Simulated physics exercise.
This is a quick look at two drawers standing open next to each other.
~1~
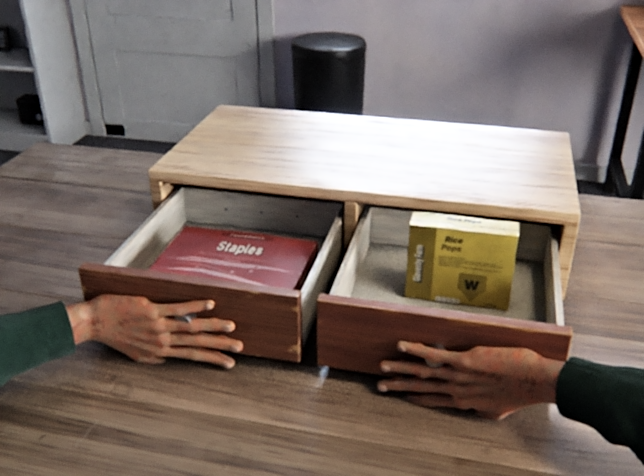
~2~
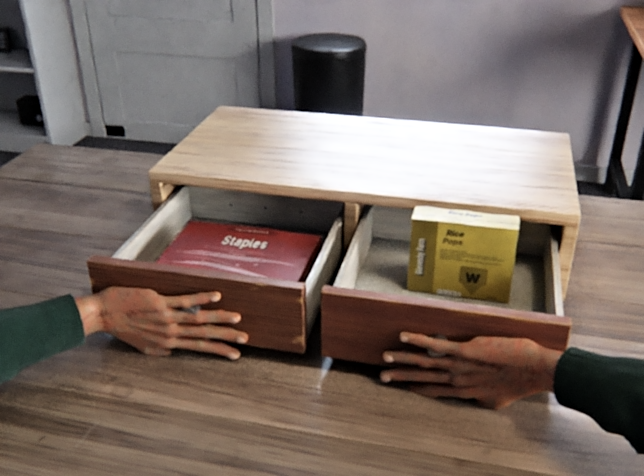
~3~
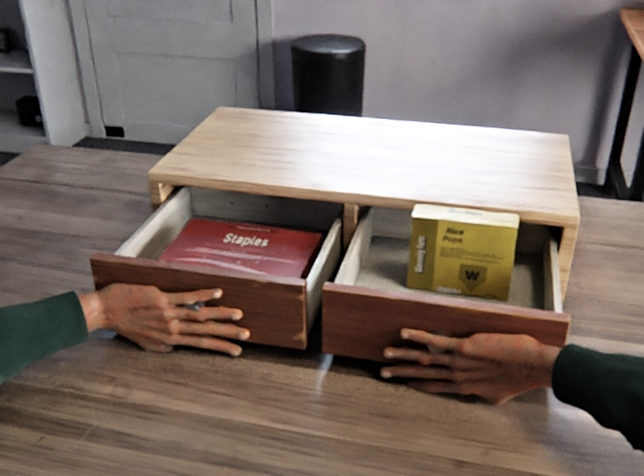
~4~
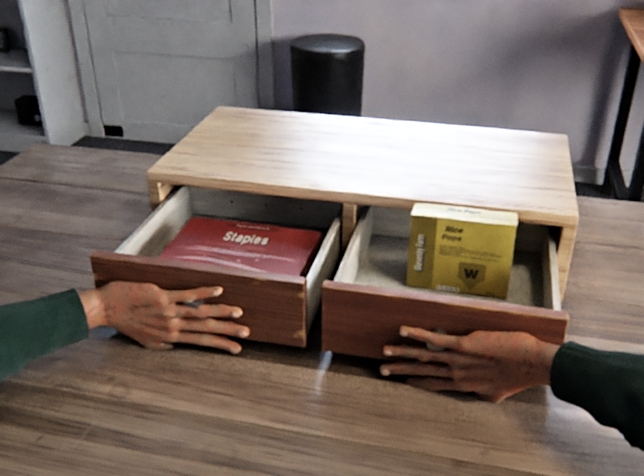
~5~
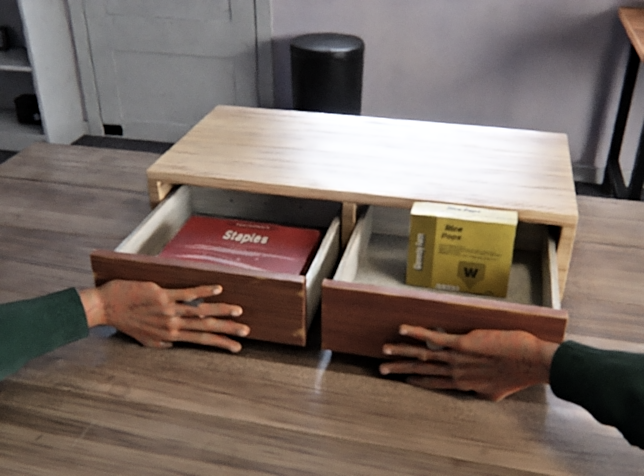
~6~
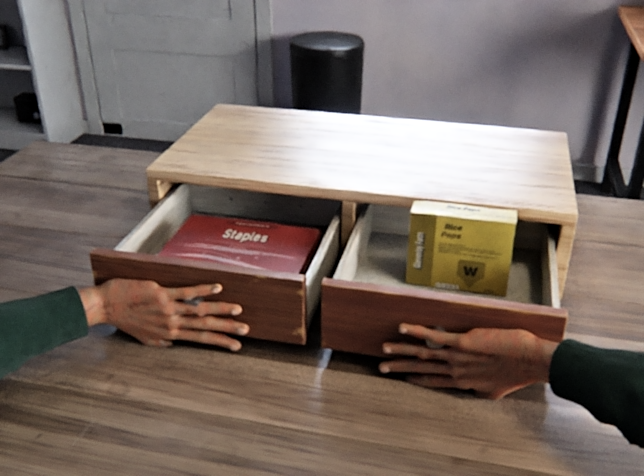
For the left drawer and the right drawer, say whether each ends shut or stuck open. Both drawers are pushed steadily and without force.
The left drawer will be pushed right in; the right drawer will be pushed right in.
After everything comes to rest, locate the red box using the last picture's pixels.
(283, 194).
Then, 0.36 s past the last view, left drawer starting in; right drawer starting in.
Then, 0.60 s past the last view, left drawer about half in; right drawer about half in.
Then, 0.78 s past the last view, left drawer nearly in; right drawer nearly in.
Finally, the left drawer shuts flush; the right drawer shuts flush.
